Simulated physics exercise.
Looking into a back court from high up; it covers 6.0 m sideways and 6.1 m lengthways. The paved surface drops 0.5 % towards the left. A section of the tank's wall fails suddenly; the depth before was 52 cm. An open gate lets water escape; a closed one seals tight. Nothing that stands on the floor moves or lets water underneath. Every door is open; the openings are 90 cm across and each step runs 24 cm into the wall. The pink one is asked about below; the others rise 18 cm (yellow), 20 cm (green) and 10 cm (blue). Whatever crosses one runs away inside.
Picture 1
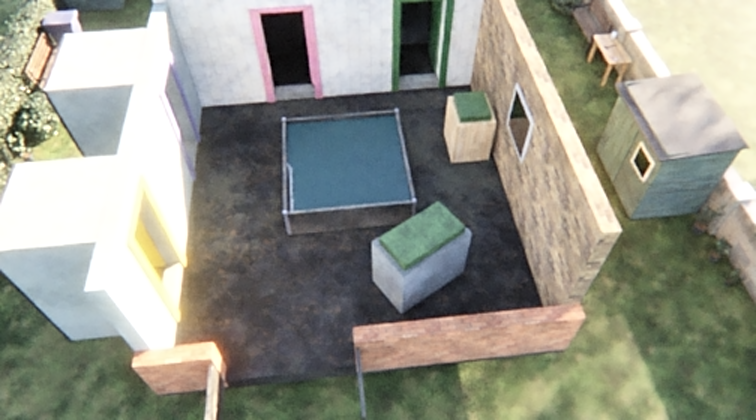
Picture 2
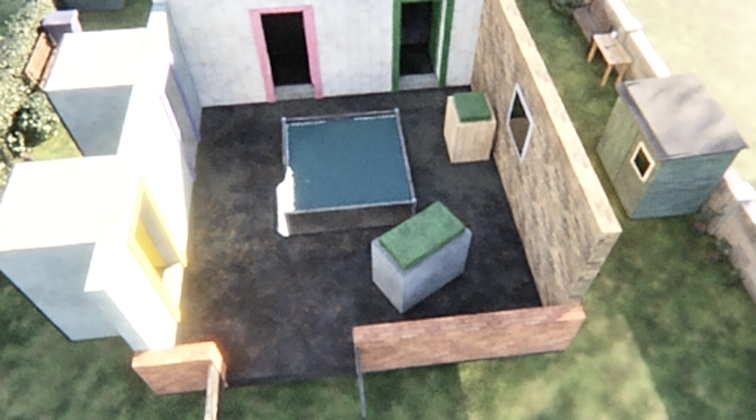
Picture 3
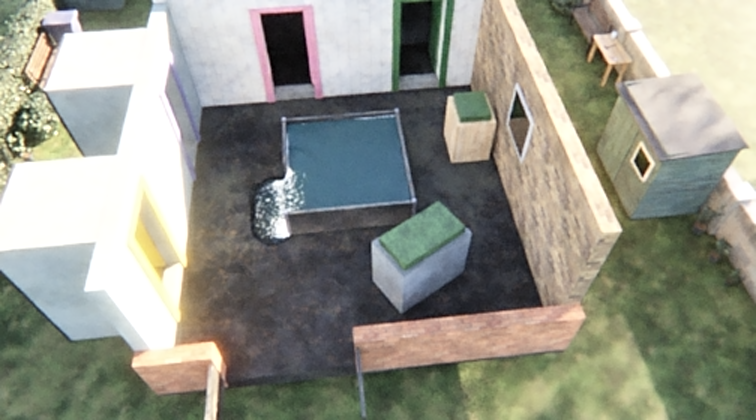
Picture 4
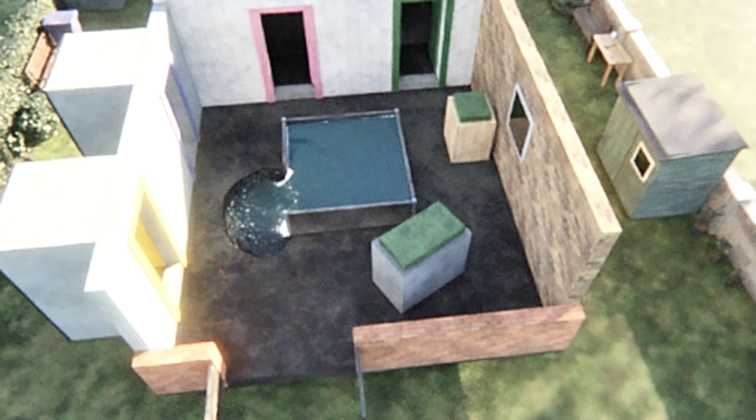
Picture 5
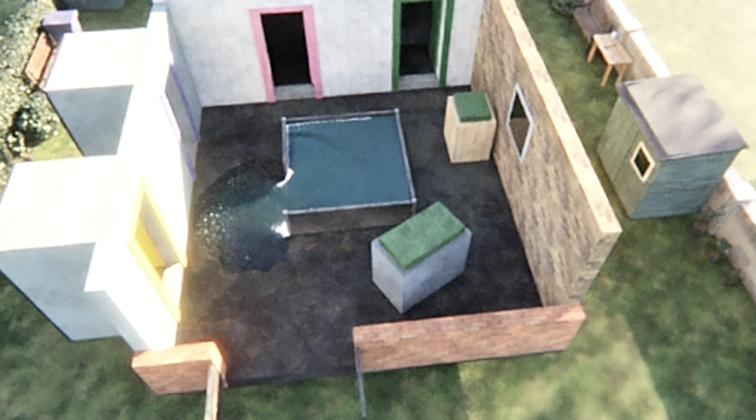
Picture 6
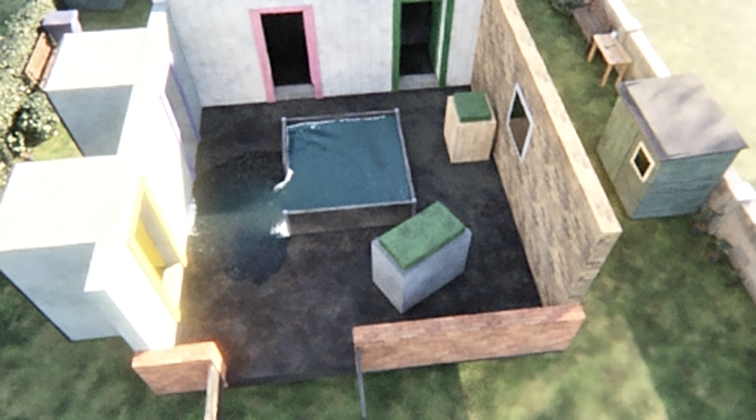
Water burst through the left side of a raised pool in a walled courtyard, splashed onto the dark paving, and spread in a widening puddle towards the white building with the yellow doorway.
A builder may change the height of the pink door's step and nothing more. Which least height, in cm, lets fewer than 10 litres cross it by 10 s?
About 5.5 cm.
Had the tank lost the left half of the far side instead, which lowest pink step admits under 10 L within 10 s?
About 34 cm.
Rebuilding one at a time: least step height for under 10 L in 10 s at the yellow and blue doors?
Roughly 18 cm at yellow and 10.5 cm at blue.
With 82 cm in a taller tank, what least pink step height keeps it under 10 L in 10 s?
Some 9.5 cm.
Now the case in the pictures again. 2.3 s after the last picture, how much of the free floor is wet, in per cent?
About 35 per cent.
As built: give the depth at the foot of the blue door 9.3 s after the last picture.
Some 4.5 cm.
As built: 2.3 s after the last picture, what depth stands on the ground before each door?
Depths in cm: Yellow 19, pink 4, green 0, blue 13.
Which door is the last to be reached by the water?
It is the green one.
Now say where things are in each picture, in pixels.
The first frame shows the tank at (345, 161) is whole and still, 52 cm deep; the pink door at (289, 62) is dry.
In the second frame, water pours out at (290, 202) and has run 0.3 m, to (277, 197); about 9 cm deep outside, 52 cm at the back.
In the third frame, water pours out at (290, 202) and has run 0.7 m, to (255, 209); about 9 cm deep outside, 52 cm at the back.
In the fourth frame, the gap is at (290, 203), the front 1.2 m out at (228, 219); the back of the tank holds 52 cm.
In the fifth frame, the front is at (196, 217), 1.8 m from the gap at (290, 202); 2.9 m2 of floor is wet, 52 cm left at the back.
In the sixth frame, the front is at (186, 252), 1.9 m from the gap at (290, 202); 3.7 m2 of floor is wet, 51 cm left at the back; the pink door at (289, 62), 3.1 m from the gap, is still 2.1 m from the nearest water.
Then, 0.7 s after the last picture water covers 20 % of the floor, deepest (33 cm) near (287, 221); it has not reached the pink door.
Then, 2.3 s after the last picture water covers 35 % of the floor, deepest (32 cm) near (173, 360); 4 cm at the pink door, 0 litres in over its 19 cm step.
Then, 9.3 s after the last picture water covers 95 % of the floor, deepest (12 cm) near (171, 371); 5 cm at the pink door, 0 litres in over its 19 cm step.
At the pink door as built, the water peaked near 9 cm, 2.9 s after the last picture.
With a step of 5 cm, 15 litres would have come in within the 10 s; with 6 cm, 7 litres. So under 10 litres takes about 5.5 cm.
